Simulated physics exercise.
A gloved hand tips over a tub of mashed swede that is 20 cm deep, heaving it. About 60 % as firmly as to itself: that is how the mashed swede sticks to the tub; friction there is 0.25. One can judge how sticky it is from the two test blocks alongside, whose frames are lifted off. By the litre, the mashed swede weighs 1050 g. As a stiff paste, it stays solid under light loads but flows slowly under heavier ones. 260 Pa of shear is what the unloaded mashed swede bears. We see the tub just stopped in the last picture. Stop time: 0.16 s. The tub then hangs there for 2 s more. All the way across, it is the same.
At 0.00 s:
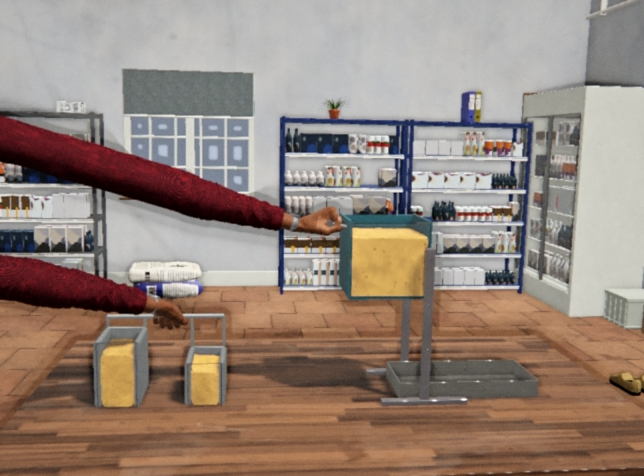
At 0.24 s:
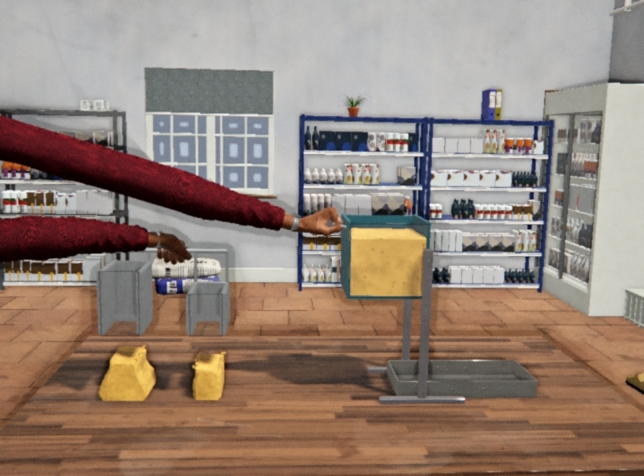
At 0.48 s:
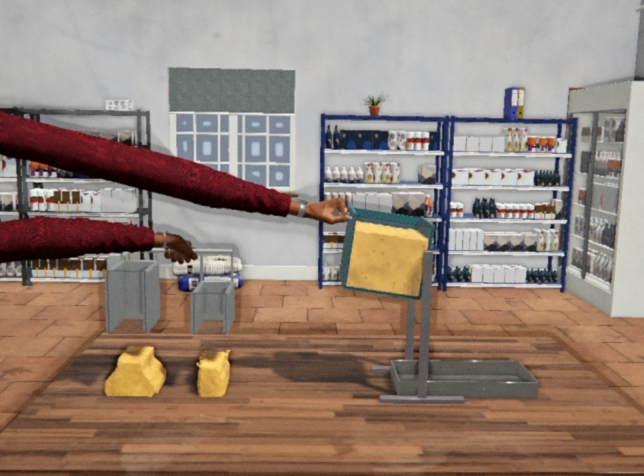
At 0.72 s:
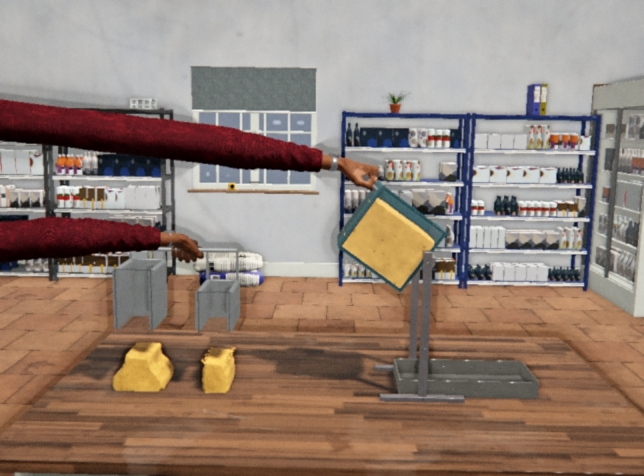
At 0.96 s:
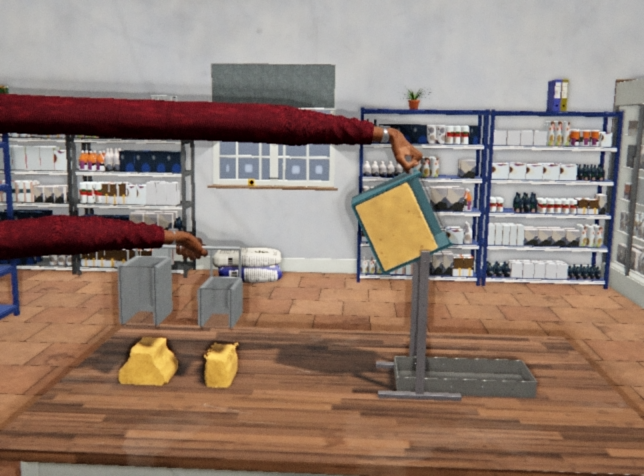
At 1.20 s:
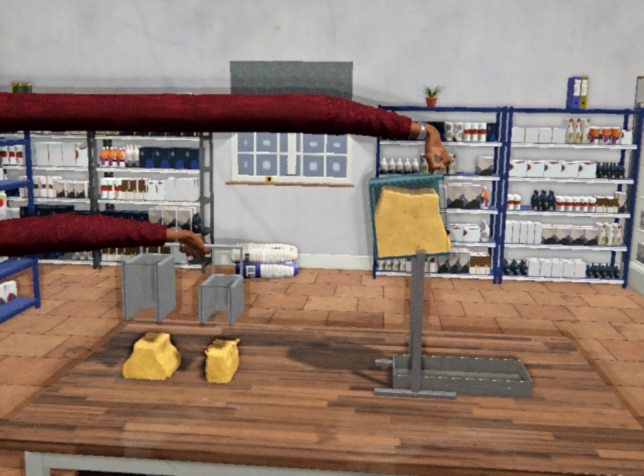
A hand in a dark red sleeve lifted two grey box moulds off yellow blocks on the left, then another tipped a teal tub of yellow mash steadily over to the right.
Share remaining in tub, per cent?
Approx. 59 %.
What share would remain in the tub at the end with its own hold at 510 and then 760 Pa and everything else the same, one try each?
The answers, in order, are 100 % and 100 %.
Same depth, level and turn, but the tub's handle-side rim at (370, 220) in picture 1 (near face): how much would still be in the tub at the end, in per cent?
In that case some 80 per cent.
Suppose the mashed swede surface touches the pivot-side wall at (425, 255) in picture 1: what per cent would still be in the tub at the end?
I'd guess around 90 in a hundred.
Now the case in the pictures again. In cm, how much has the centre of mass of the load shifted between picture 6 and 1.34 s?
I'd estimate roughly 4 centimetres.
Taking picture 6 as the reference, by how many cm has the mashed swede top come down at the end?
The top ends up some 8 cm below its level in the last picture.
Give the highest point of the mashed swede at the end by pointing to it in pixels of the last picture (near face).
The highest point is near (396, 219) in the last picture.
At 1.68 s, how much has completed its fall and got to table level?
About 12 %.
After 1.34 s, the tub is at 83 degrees and holds 87 %.
After 1.51 s, the tub is at 83 degrees and holds 68 %.
After 1.68 s, the tub is at 83 degrees and holds 60 %.
After 1.85 s, the tub is at 83 degrees and holds 59 %.
After 3.20 s, the tub is at 83 degrees and holds 59 %.
